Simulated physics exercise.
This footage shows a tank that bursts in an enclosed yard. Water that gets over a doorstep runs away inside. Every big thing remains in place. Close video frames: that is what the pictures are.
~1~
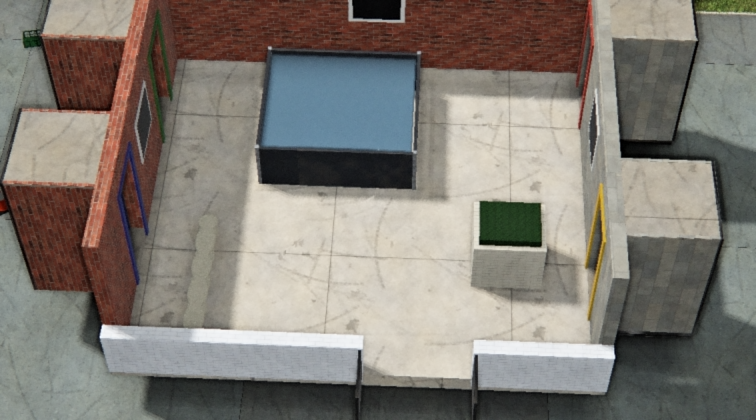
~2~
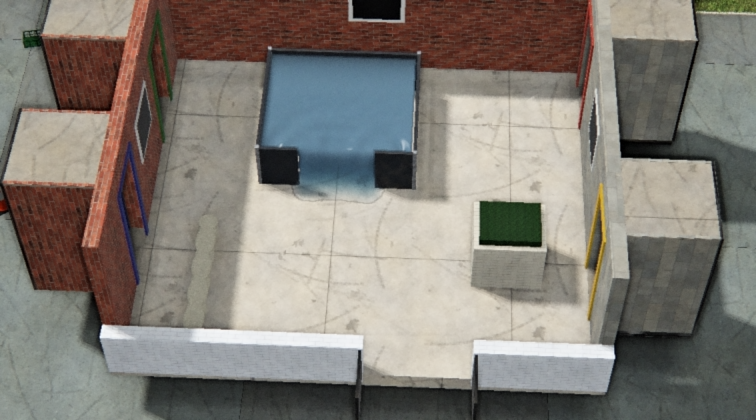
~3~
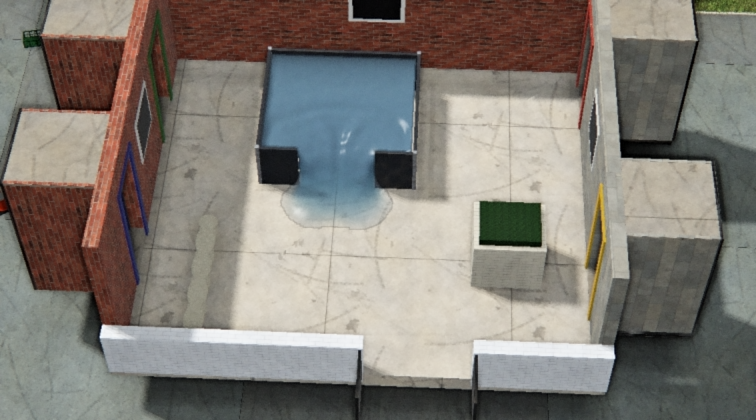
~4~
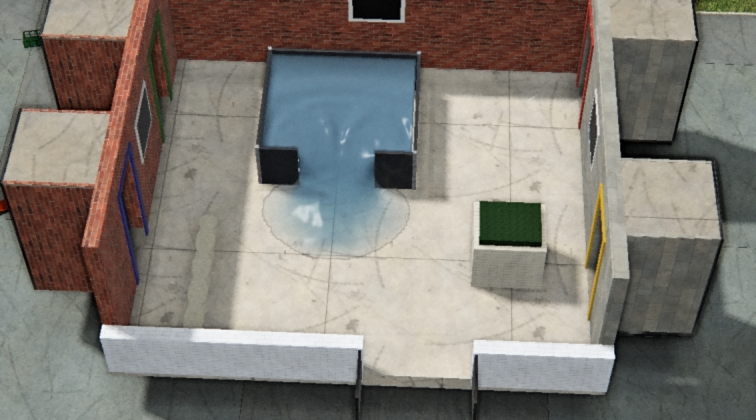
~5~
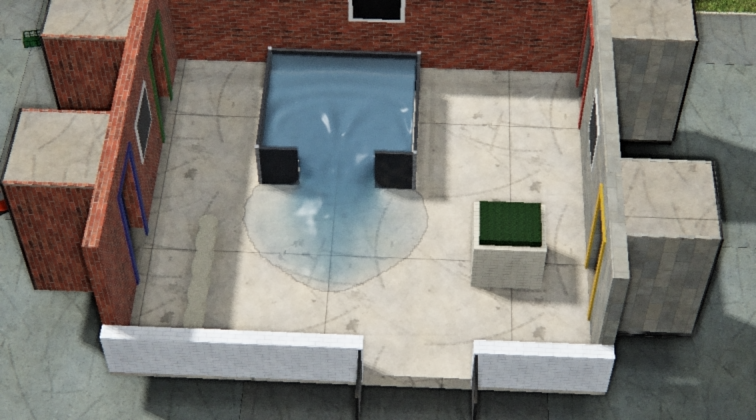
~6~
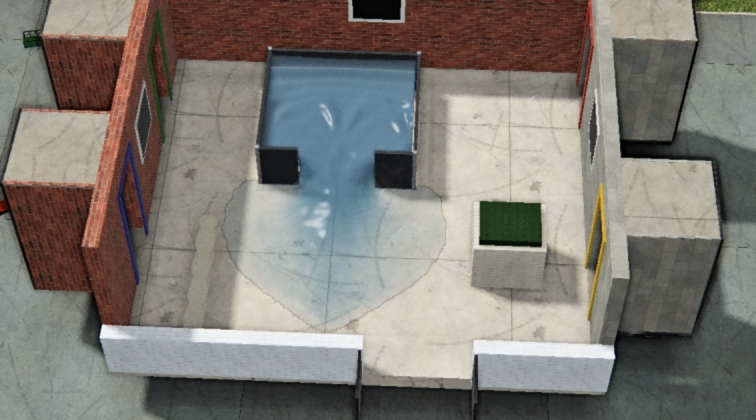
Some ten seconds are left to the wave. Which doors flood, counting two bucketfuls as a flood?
The red door will most likely keep inside the limit; the yellow door will most likely go past the limit; the blue door will most likely keep inside the limit; the green door will most likely keep inside the limit.
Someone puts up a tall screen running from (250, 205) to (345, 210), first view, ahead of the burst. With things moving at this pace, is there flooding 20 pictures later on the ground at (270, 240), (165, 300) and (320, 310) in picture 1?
One after the other: Clear, under water, covered.
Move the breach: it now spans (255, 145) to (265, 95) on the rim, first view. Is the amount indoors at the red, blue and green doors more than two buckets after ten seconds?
Result per door - red: Beyond the limit; blue: Beyond the limit; green: Beyond the limit.
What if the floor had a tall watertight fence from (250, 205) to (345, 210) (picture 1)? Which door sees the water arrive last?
The red door.
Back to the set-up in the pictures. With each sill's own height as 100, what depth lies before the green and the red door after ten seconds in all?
I'd put the first at close to 80 per cent and the second at close to 90 per cent.
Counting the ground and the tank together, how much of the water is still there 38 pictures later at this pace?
Some 78 per cent has not gone.
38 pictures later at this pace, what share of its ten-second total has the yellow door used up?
Working it through, I arrive at 15 %.
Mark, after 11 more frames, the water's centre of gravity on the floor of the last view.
Close to (332, 200).
A moment on, water covers 35 % of the floor; the red door not reached, the yellow door not reached, the blue door not reached, the green door not reached.
Next, water covers 40 % of the floor; the red door not reached, the yellow door not reached, the blue door not reached, the green door not reached.
Then, water covers 50 % of the floor; the red door not reached, the yellow door wet at the sill, nothing in, the blue door wet at the sill, nothing in, the green door not reached.
Later, water covers 75 % of the floor; the red door not reached, the yellow door over two buckets in, the blue door wet at the sill, nothing in, the green door wet at the sill, nothing in.
In the end, water covers 95 % of the floor; the red door under two buckets in, the yellow door far over two buckets in, the blue door wet at the sill, nothing in, the green door under two buckets in.
